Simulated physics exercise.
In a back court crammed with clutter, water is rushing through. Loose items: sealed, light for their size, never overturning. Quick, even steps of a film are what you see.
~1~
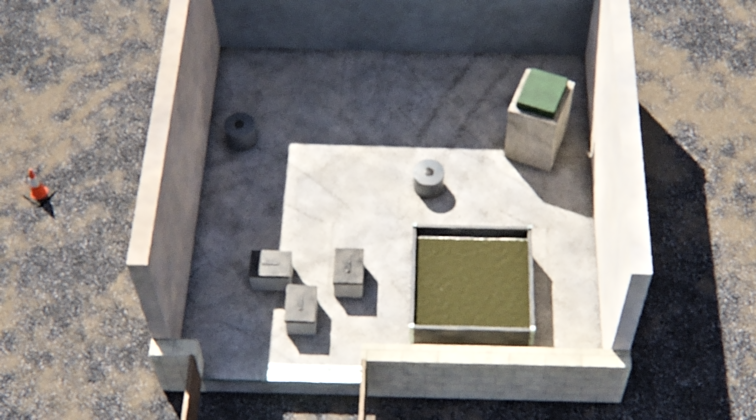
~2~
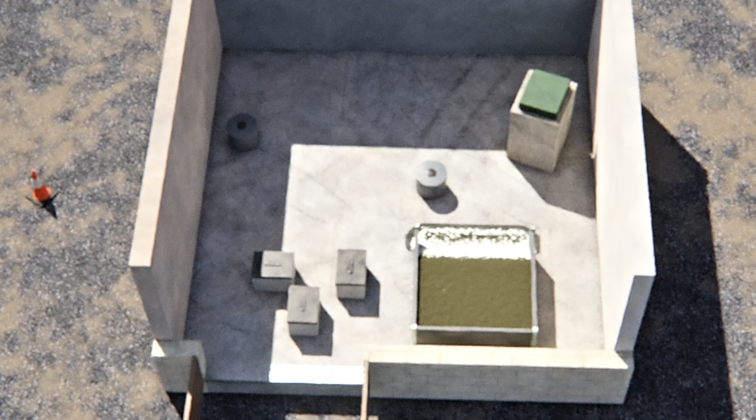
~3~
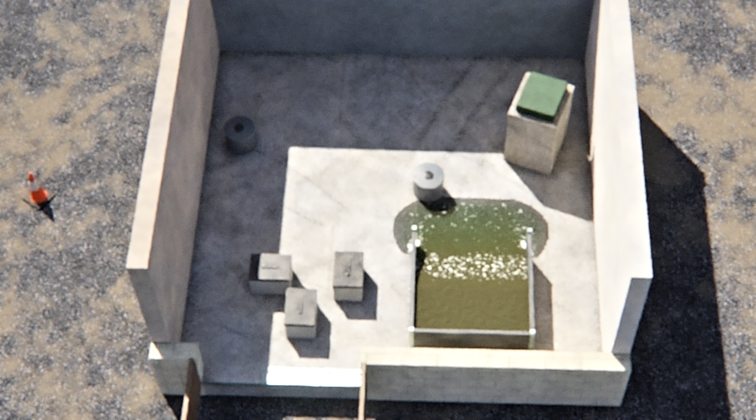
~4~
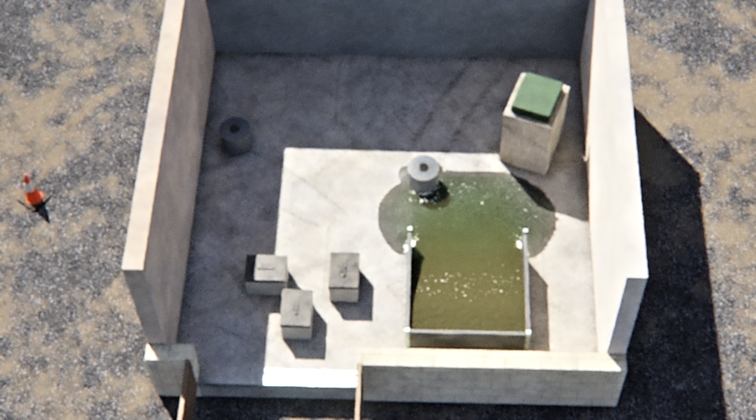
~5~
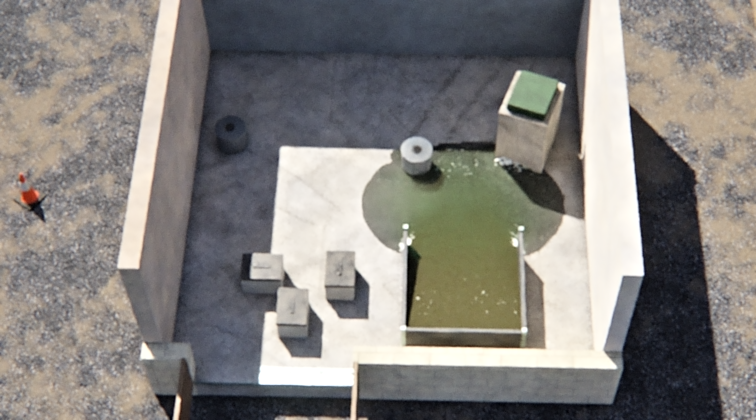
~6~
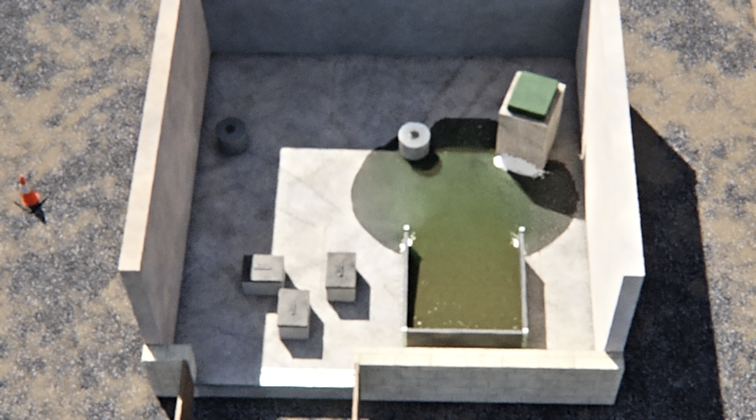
Murky green water pours from the open back side of a rectangular tank and spreads in a widening rounded pool across the pale floor of a walled concrete court, seen from high above. Three grey blocks sit at lower left, a dark round item behind them, a green-topped pale block at upper right. The water foams around that block's base and nudges a light grey drum slightly back and left, while the view drifts slightly.
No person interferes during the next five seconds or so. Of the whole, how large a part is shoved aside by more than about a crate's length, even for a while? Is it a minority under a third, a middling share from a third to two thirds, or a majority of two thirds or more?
A middling share.
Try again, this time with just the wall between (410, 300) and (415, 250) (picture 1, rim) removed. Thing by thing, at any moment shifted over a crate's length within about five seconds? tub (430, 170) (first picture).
The way I see it, it stopped short.
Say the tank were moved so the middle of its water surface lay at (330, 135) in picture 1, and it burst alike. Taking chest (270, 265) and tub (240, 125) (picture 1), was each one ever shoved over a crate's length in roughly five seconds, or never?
First: Stayed short. Second: Covered that distance.
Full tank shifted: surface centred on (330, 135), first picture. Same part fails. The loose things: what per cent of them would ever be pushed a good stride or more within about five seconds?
It works out near 20 %.
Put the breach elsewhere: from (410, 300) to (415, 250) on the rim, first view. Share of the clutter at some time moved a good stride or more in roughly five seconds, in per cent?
Near 80 %.
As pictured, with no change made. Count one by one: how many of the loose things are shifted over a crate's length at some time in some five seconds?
It adds up to 2.
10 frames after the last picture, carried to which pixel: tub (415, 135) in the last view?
It should be near (371, 46).
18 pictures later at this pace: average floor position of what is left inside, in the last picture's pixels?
Roughly at (282, 220).
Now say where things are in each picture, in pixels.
The first frame shows a tub at (429, 172) rests on the ground; a chest at (348, 265) rests on the ground; 0 of 5 have shifted.
The second frame shows a tub at (431, 173) rests on the ground; a chest at (351, 266), on the bottom; 0 of 5 have shifted.
The third frame shows a tub at (428, 175) rests on the ground; a chest at (348, 269), on the bottom; 0 of 5 have shifted.
The fourth frame shows a tub at (423, 168) rests on the ground, close to its start; a chest at (344, 270), on the bottom; 1 of 5 have shifted.
The fifth frame shows a tub at (417, 150) rests on the ground, a stride from its start; a chest at (340, 268) rests on the ground; 1 of 5 have shifted.
The sixth frame shows a tub at (414, 135), on the bottom, a stride from its start; a chest at (340, 269), on the bottom; 1 of 5 have shifted.
A moment on, 1 of 5 are well off their spots; 0 afloat.
Next, 1 of 5 are well off their spots; 1 afloat.
Later, 1 of 5 are well off their spots; 1 afloat.
In the end, 2 of 5 are well off their spots, and 2 have been at some point; 2 afloat.
